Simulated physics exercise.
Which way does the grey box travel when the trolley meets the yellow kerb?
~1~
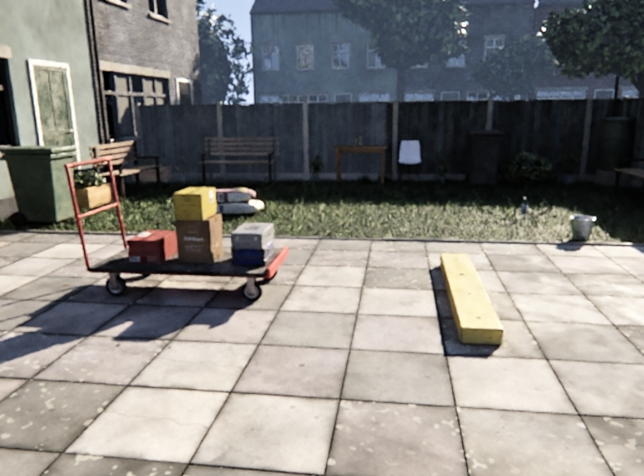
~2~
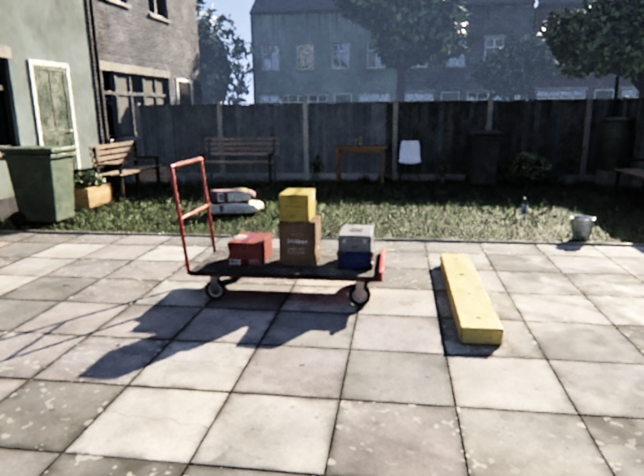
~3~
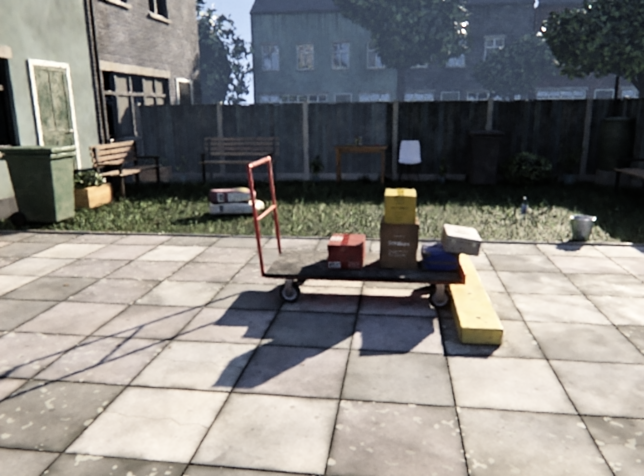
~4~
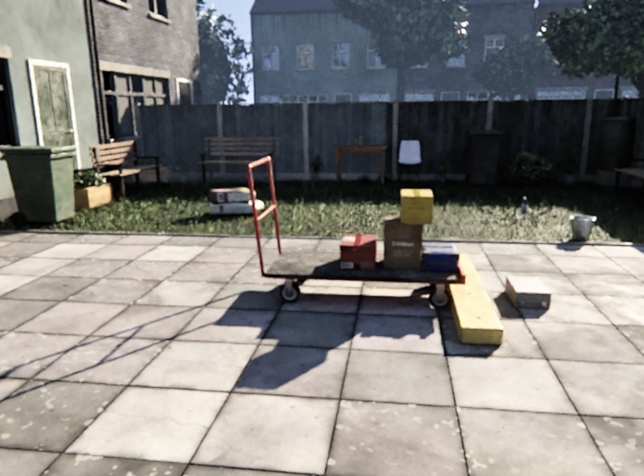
It moves to the right, going over the yellow kerb and down onto the paving beyond it.
